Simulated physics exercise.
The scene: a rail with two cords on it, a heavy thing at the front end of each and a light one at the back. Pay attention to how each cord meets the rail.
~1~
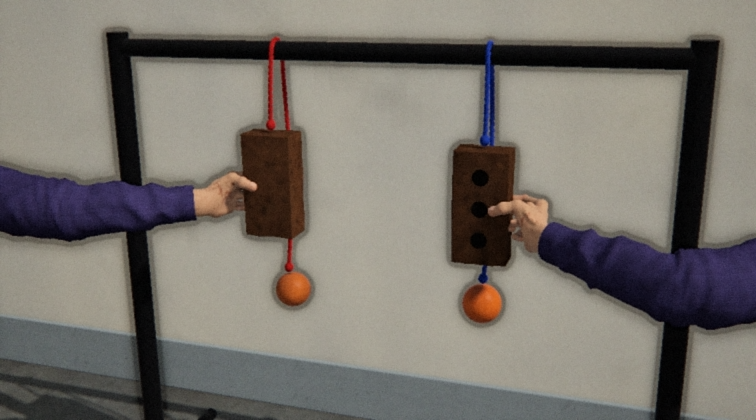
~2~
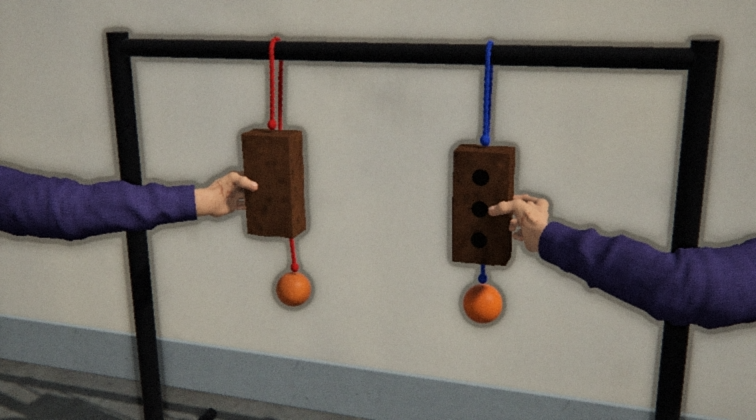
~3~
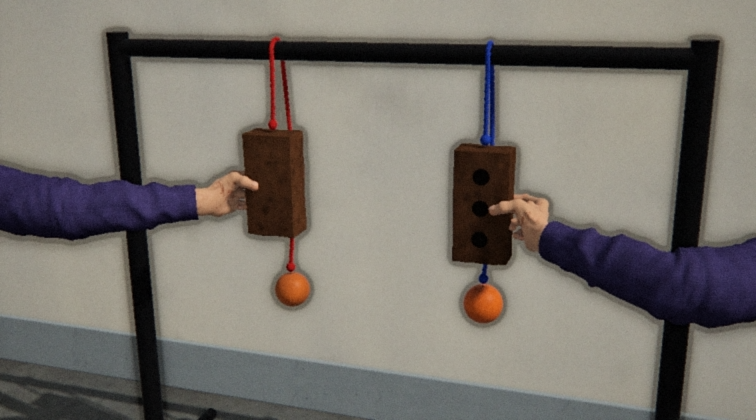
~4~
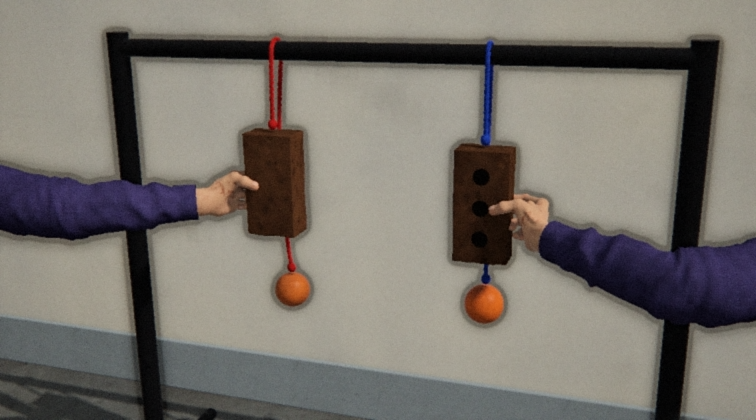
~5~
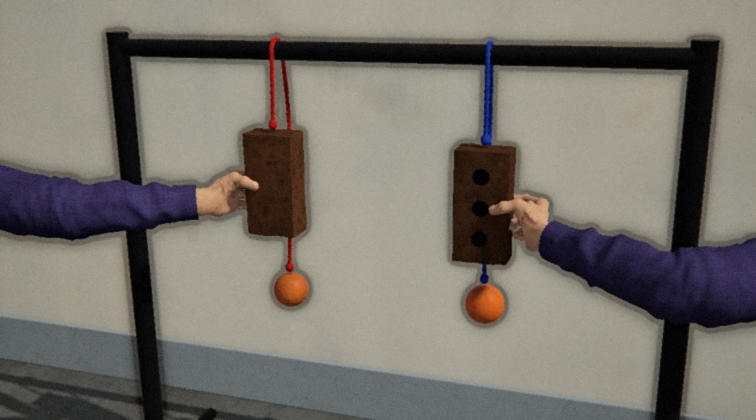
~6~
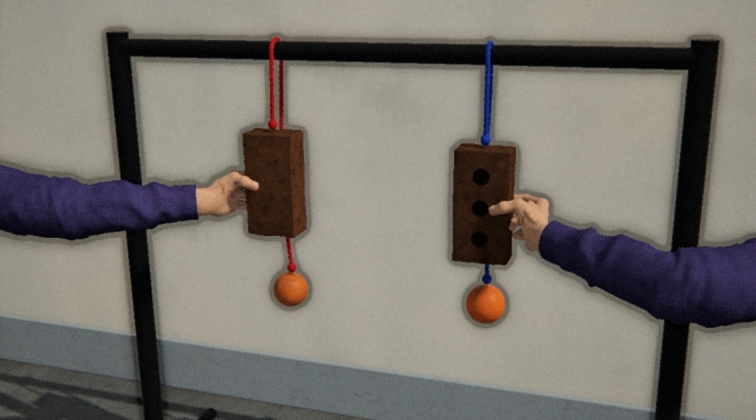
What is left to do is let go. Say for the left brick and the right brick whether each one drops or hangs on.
The left brick descends; the right brick descends.
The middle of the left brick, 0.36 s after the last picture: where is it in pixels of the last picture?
About (282, 311).
Then, 0.36 s on from there, left brick dropping near (282, 311); right brick dropping near (480, 337).
Then, 0.66 s on from there, left brick on the floor; right brick on the floor.
In the end, left brick on the floor; right brick on the floor. The left brick drops and the right brick pulls its rope through.
